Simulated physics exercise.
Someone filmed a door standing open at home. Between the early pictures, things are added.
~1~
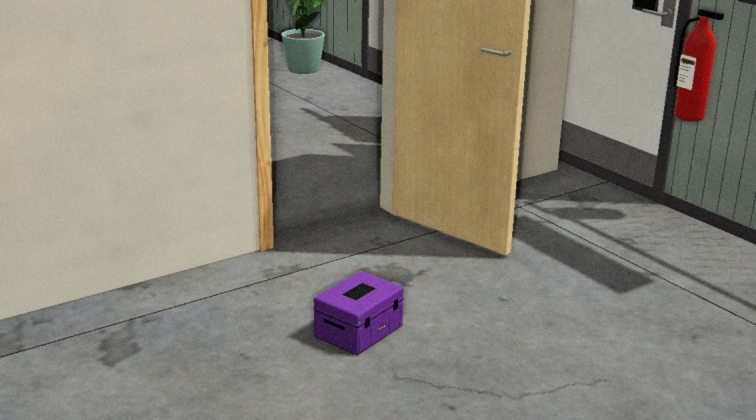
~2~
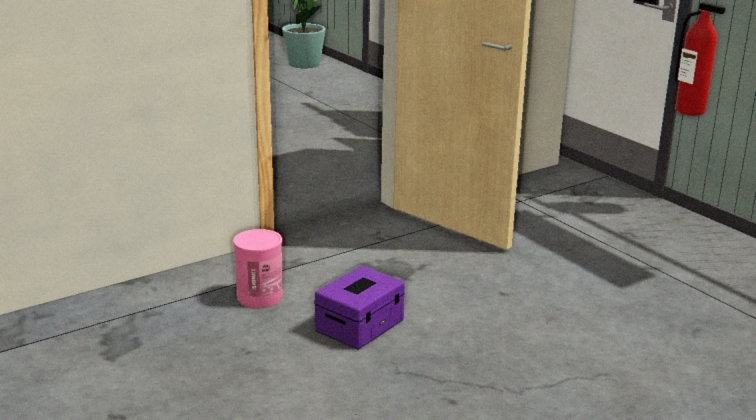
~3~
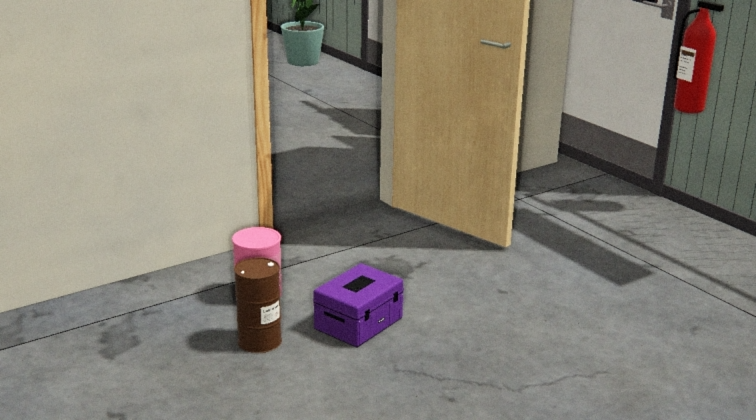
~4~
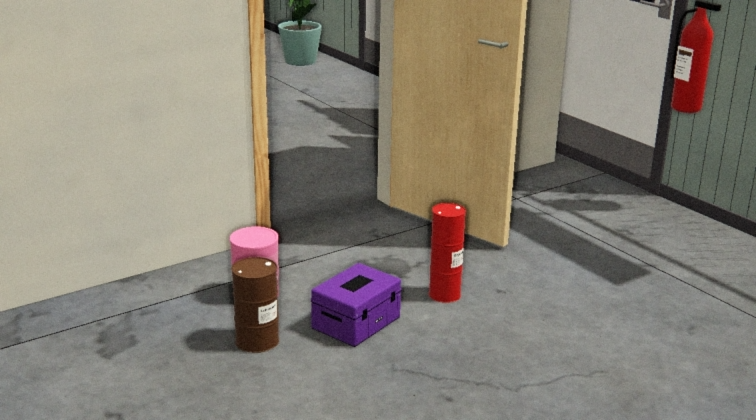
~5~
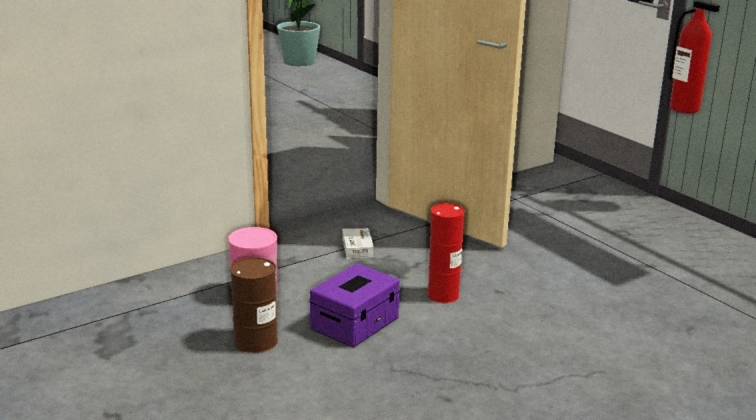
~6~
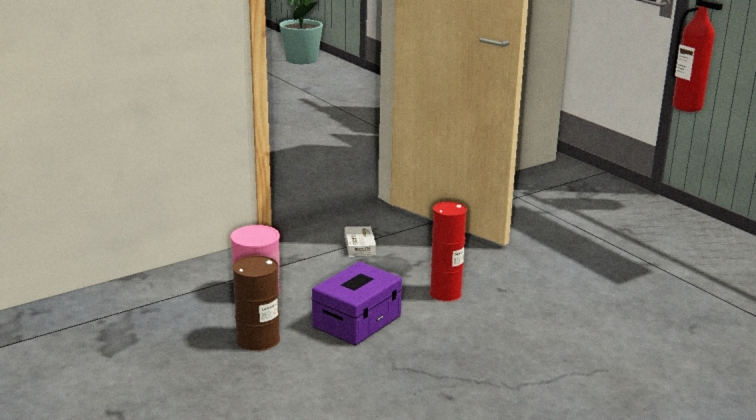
A wooden door stood wide open and still while a pink container, a brown canister, a red canister and lastly a white packet appeared in turn around a purple toolbox on the floor.
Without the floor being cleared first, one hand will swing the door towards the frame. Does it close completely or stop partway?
It closes completely.
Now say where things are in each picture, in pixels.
Door wide open and still, in the first frame.
Door wide open and still; purple toolbox (360, 306), in the second frame.
Door wide open and still, in the third frame.
Door wide open and still; purple toolbox (356, 303); brown canister (256, 305), in the fourth frame.
Door wide open and still; red canister (446, 254), in the fifth frame.
Door wide open and still; white packet (360, 241); purple toolbox (357, 302), in the sixth frame.
Then, 1.10 s past the last view, open by 68°.
Then, 1.90 s past the last view, open by 32°; white packet displaced a little near (337, 237).
Then, 2.40 s past the last view, open by 10°; white packet displaced about its own width near (307, 226).
Finally, open by 0°; moved from the start, white packet; the other 4 still in place. Final places as the last picture's camera would see them, white packet near (295, 217).
